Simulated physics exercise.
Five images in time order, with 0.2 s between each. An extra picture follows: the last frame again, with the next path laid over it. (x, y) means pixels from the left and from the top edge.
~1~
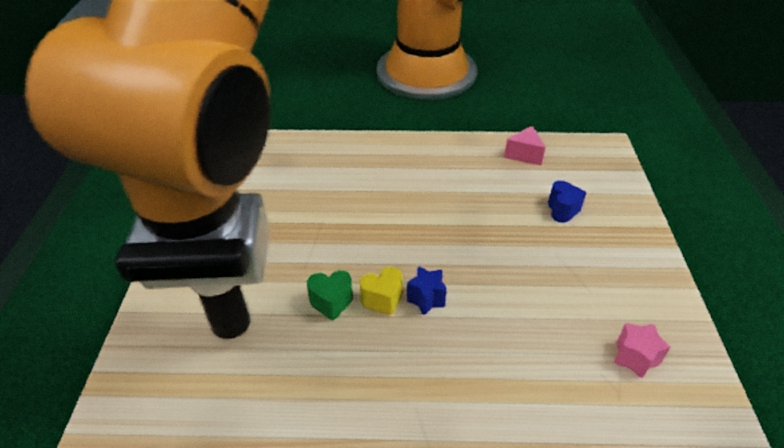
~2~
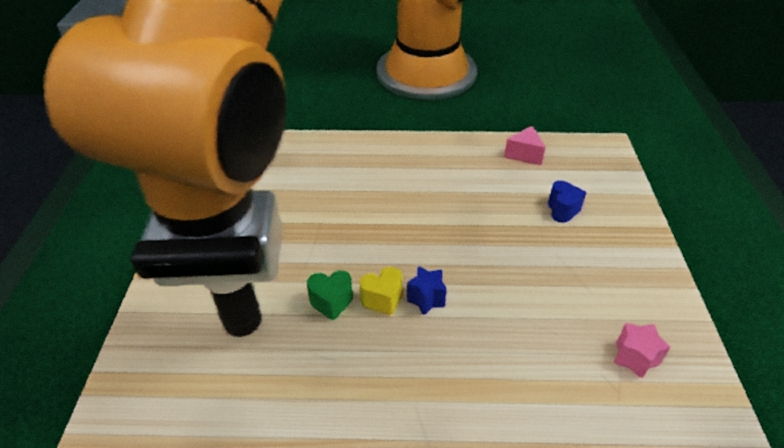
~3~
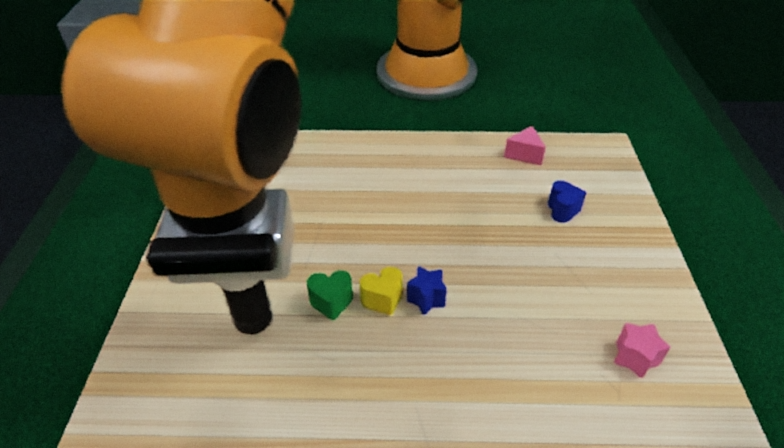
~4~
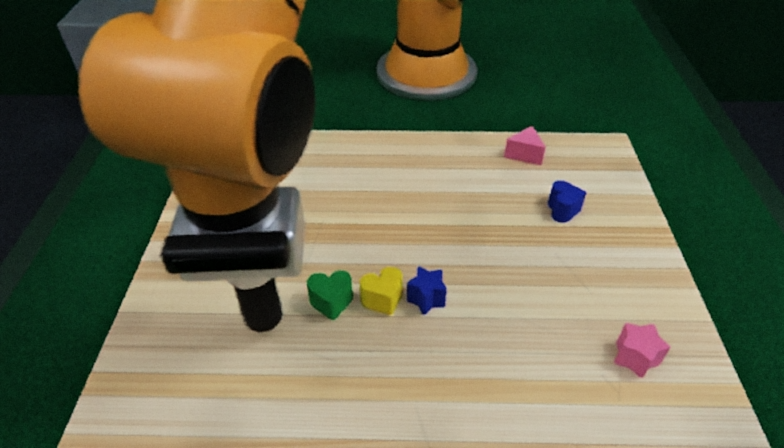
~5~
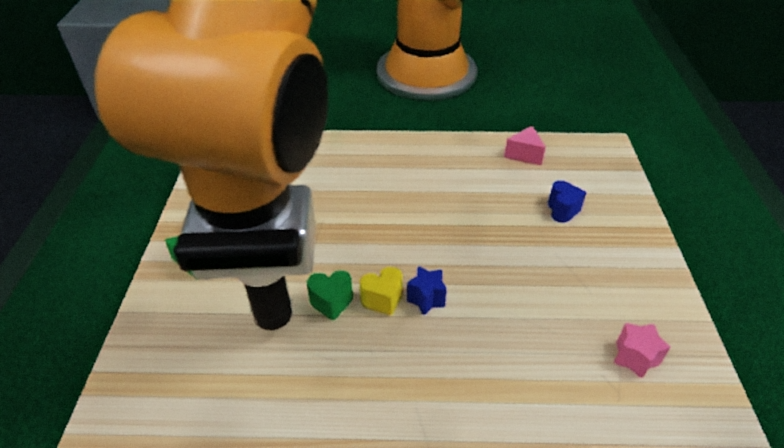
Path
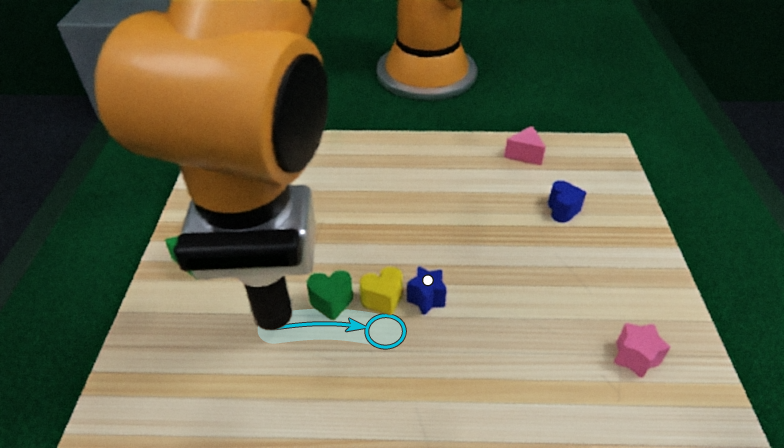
On a light wooden board, an orange robot arm slid its black post a short way right toward a green heart, yellow heart and blue star in a row, while the blocks stayed still.
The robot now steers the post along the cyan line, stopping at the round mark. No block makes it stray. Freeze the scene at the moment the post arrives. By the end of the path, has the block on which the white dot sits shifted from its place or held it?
It stays put.
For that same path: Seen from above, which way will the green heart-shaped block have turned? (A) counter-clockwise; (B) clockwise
A - counter-clockwise.
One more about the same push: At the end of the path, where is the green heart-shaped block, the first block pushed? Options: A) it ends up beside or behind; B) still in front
That would be A.
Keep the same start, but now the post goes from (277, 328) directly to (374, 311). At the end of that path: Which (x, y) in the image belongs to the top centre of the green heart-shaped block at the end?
Close to (353, 266).
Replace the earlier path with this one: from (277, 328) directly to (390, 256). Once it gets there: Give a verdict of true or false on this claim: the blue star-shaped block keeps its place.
The statement is incorrect.
Drawn move, from (277, 328) by way of (332, 324) to (386, 331); the dot is on the blue star-shaped block.
The first path, step by step. One third of the way, post (312, 312); green heart-shaped block (333, 282).
Two thirds of the way, post (351, 313); green heart-shaped block (344, 278), turned 30° anticlockwise.
At the end, post (385, 319); green heart-shaped block (344, 278), turned 30° anticlockwise; blue star-shaped block still.
